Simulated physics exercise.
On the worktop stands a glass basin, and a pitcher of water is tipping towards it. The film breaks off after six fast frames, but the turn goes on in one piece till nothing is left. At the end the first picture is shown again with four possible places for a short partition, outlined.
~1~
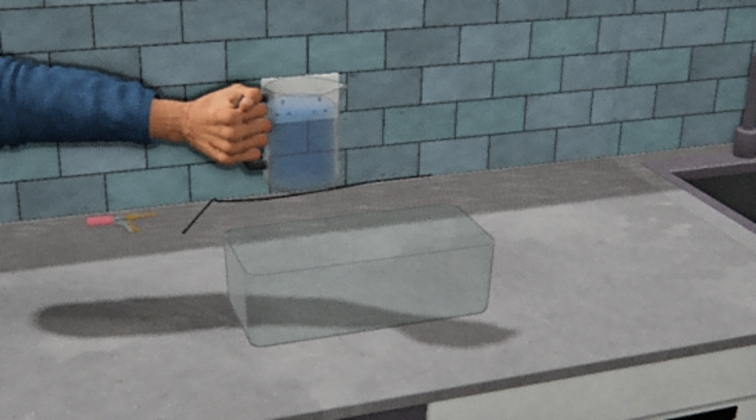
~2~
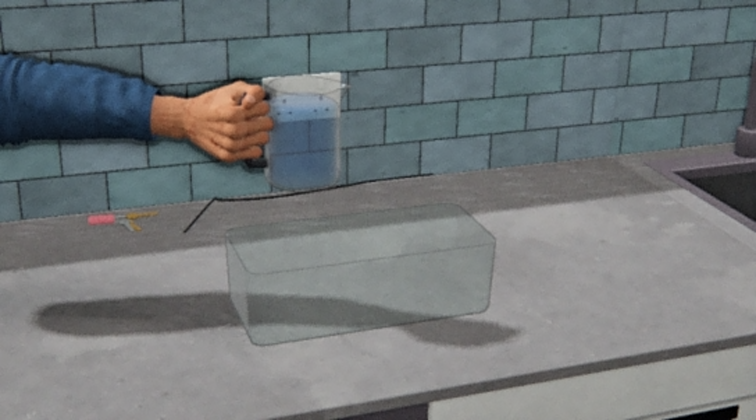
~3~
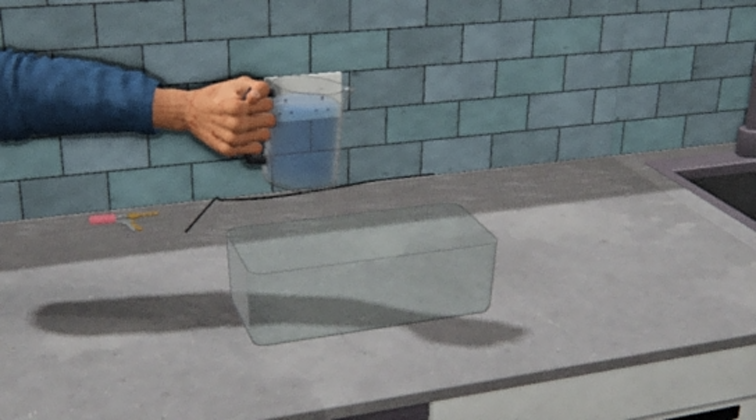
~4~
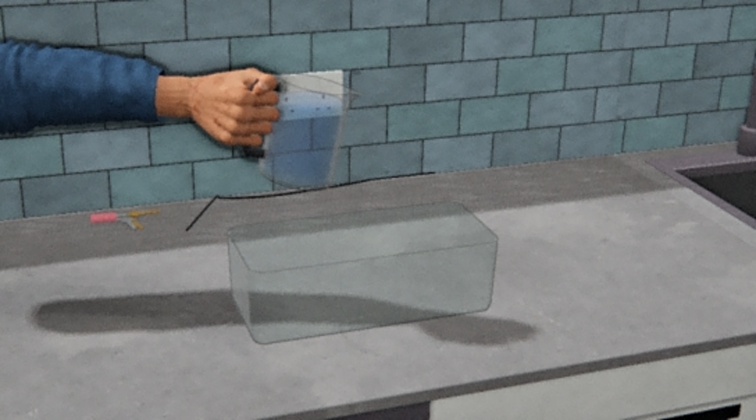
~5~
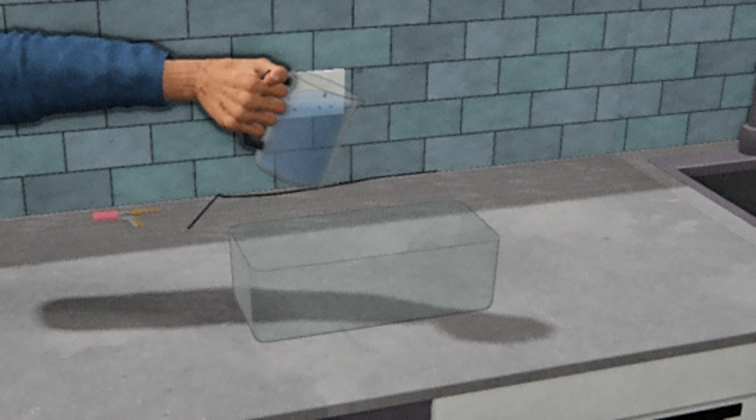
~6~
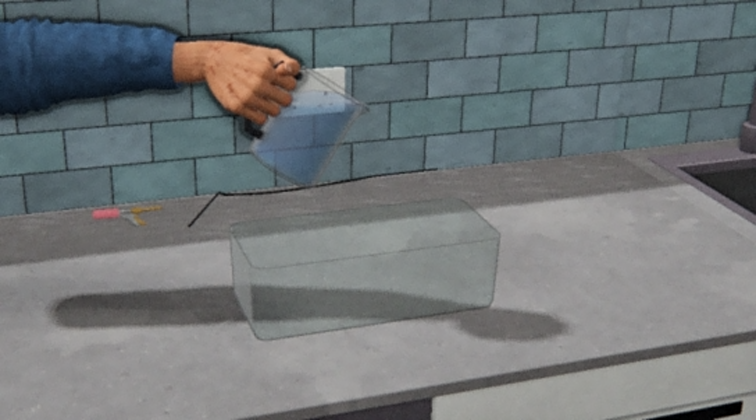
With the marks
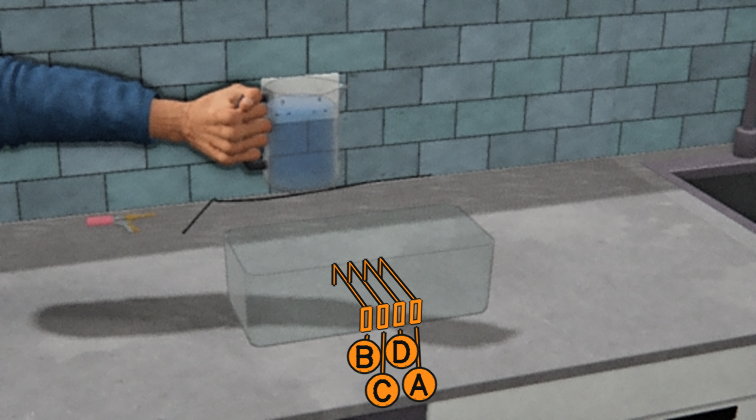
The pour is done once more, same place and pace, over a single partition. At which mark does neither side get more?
The best position is A.
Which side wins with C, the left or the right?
More ends on the right.
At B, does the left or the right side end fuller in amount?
More ends on the right.
On the marked copy, A at (416, 328); B at (367, 335); C at (383, 333); D at (400, 330).
For position A, about 49 % ends left of the wall and 50 % right of it.
For position B, about 10 % ends left of the wall and 88 % right of it.
For position C, about 10 % ends left of the wall and 87 % right of it.
For position D, about 21 % ends left of the wall and 77 % right of it.
